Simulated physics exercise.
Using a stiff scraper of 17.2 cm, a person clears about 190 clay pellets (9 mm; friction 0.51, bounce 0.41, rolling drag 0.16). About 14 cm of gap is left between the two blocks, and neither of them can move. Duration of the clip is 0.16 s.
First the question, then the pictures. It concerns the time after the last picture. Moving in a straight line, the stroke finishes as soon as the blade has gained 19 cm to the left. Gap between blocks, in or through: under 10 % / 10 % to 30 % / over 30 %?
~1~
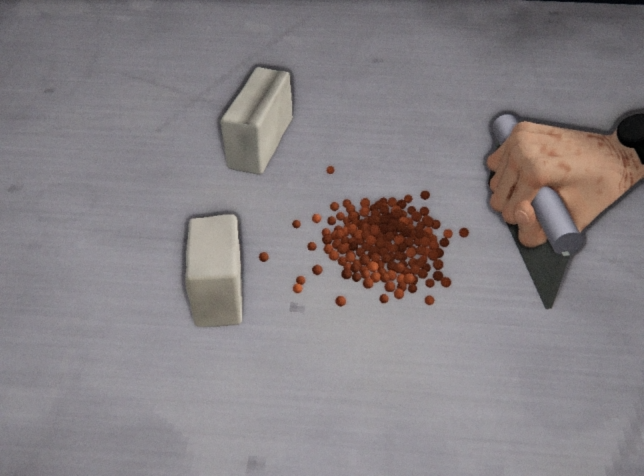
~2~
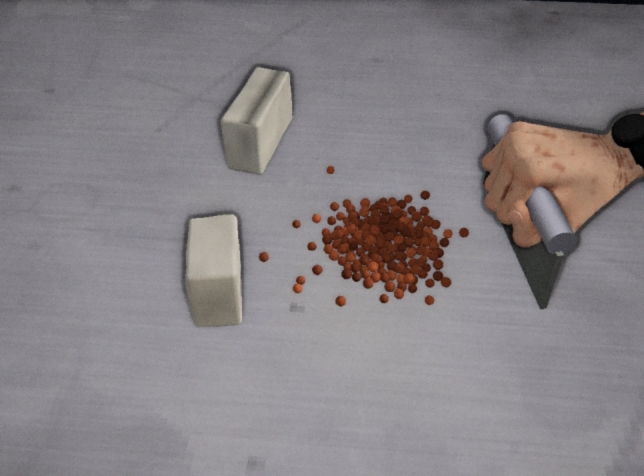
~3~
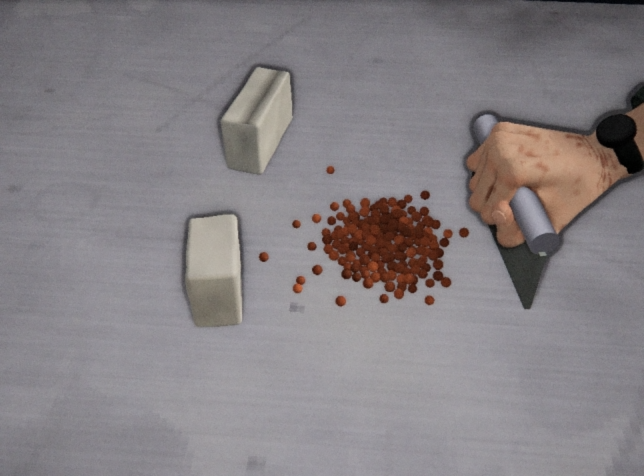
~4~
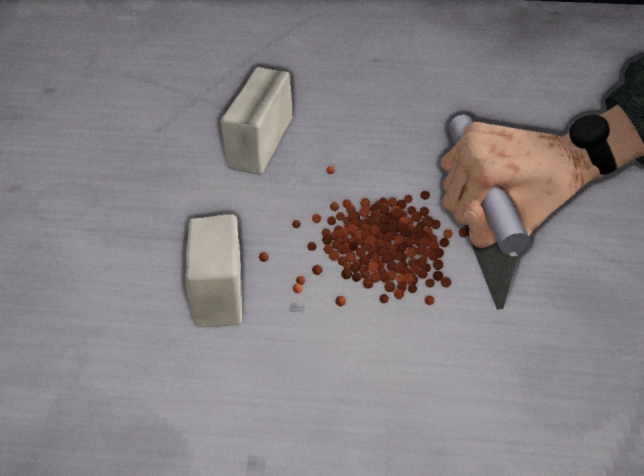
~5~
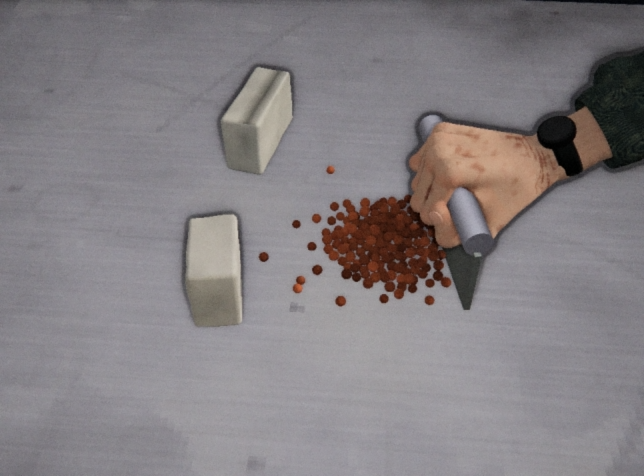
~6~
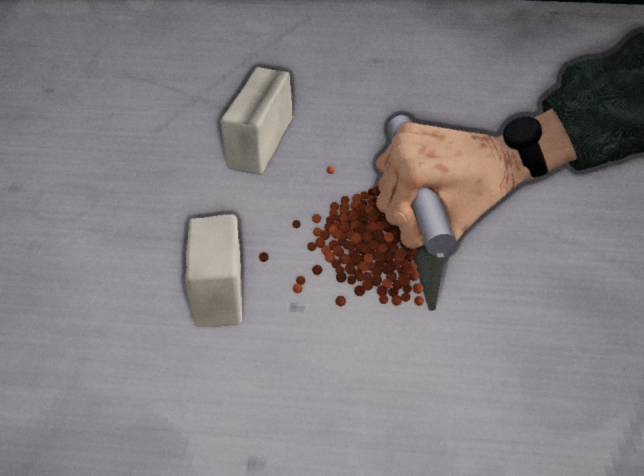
Entry into the gap is common.
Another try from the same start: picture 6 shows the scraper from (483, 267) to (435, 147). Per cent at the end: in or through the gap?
20 per cent ends in or through the gap.
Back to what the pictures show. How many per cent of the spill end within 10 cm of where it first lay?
My estimate is some 15 percent.
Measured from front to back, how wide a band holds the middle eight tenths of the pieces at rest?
Close to 18 cm from front to back.
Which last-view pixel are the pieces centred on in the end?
Somewhere near pixel (251, 244).
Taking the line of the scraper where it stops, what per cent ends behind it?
It comes out at about 0 percent.
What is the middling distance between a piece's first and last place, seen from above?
Around 14 centimetres.
Then, 0.12 s after the last picture, scraper 18 cm from its start, spill 18 cm wide; in or through the gap 5 %, round the near block 5 %, held up before the blocks 95 %.
Then, 0.24 s after the last picture, scraper 19 cm from its start, spill 21 cm wide; in or through the gap 35 %, round the near block 10 %, held up before the blocks 60 %.
Then, 0.34 s after the last picture, scraper 19 cm from its start, spill 23 cm wide; in or through the gap 40 %, round the near block 10 %, held up before the blocks 50 %.
In the end, in or through the gap 40 %, round the near block 10 %, round the far block 0 %, held up before the blocks 50 %.
